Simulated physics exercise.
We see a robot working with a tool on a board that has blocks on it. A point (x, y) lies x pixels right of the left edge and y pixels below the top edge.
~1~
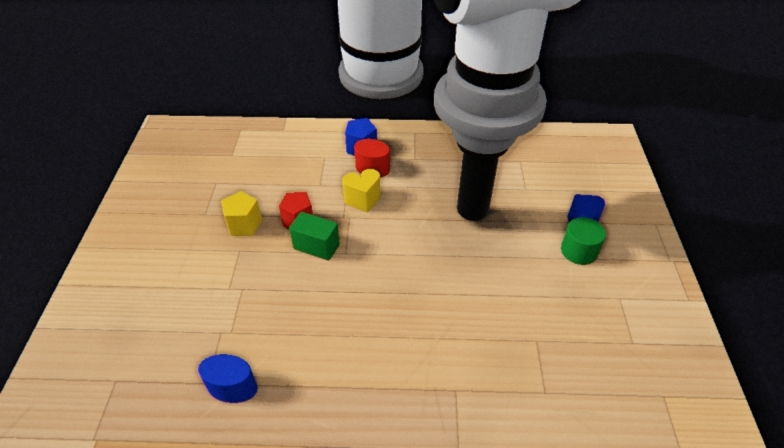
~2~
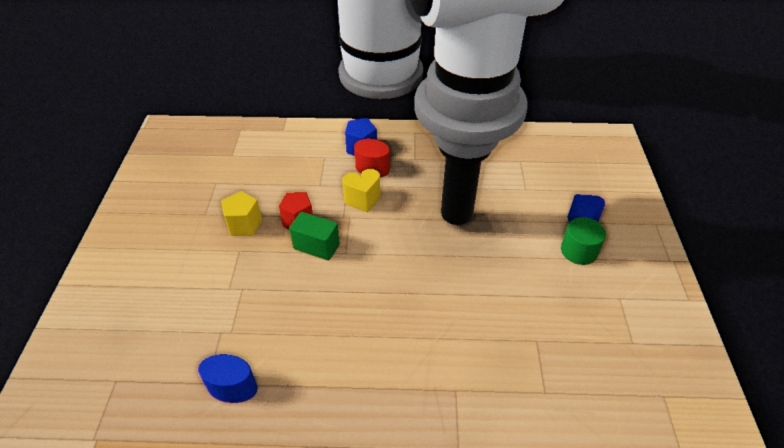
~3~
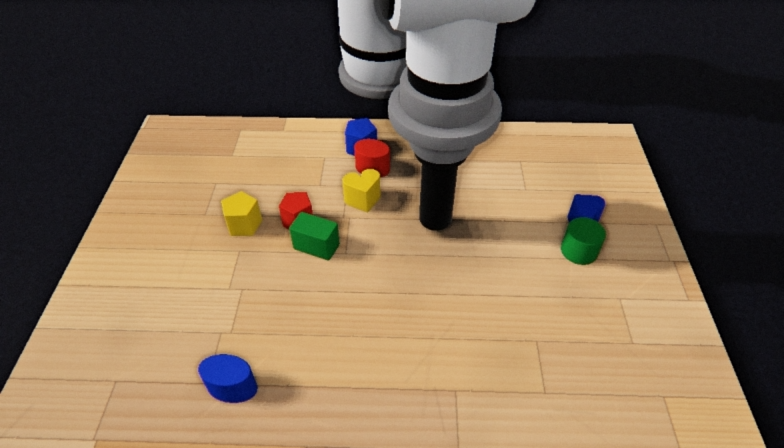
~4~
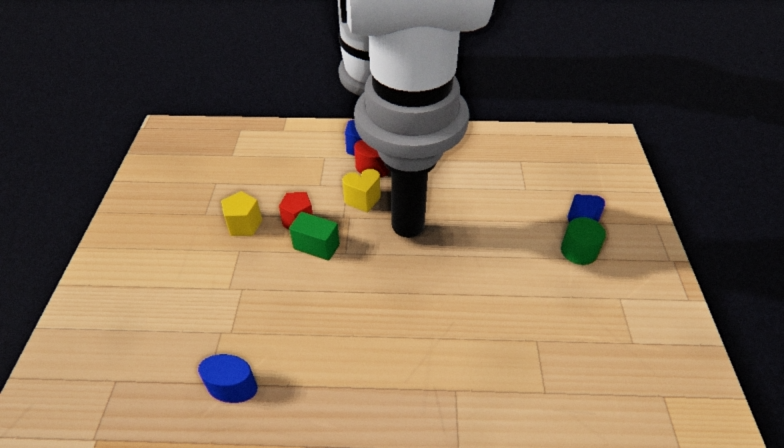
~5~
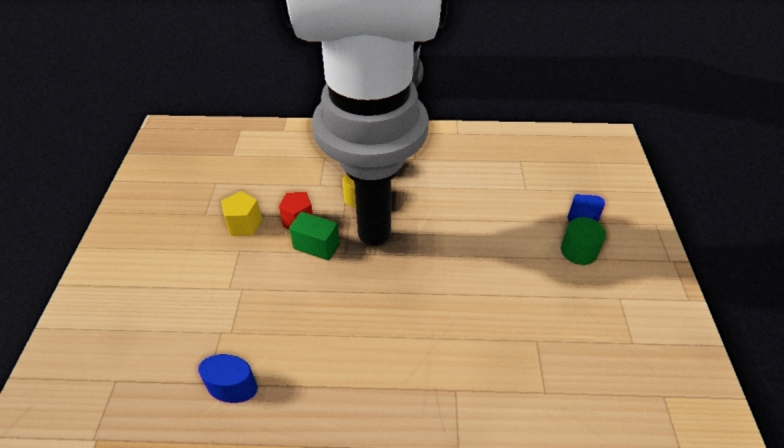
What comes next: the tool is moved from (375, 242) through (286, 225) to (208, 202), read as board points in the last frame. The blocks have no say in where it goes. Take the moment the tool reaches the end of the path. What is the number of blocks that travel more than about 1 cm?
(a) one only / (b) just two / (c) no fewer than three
The answer is c.
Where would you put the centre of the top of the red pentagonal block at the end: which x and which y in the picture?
Top centre: (238, 169).
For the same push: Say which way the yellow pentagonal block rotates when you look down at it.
It rotates counterclockwise.
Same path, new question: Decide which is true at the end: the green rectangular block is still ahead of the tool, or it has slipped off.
My prediction: No longer in front.
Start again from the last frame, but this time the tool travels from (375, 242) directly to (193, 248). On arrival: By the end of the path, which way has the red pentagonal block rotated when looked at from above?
Clockwise, looking down.
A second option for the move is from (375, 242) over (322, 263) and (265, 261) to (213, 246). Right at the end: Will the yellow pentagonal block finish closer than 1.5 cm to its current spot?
No.
The first path, step by step. One third of the way, tool (313, 224); red pentagonal block (284, 198); green rectangular block (294, 231).
Two thirds of the way, tool (256, 210); yellow pentagonal block (217, 202), turned 55° anticlockwise; red pentagonal block (246, 177), turned 80° clockwise; green rectangular block (293, 231).
At the end, tool (205, 195); yellow pentagonal block (180, 201), turned 145° anticlockwise; red pentagonal block (238, 169), turned 130° clockwise; green rectangular block (293, 231); yellow heart still.
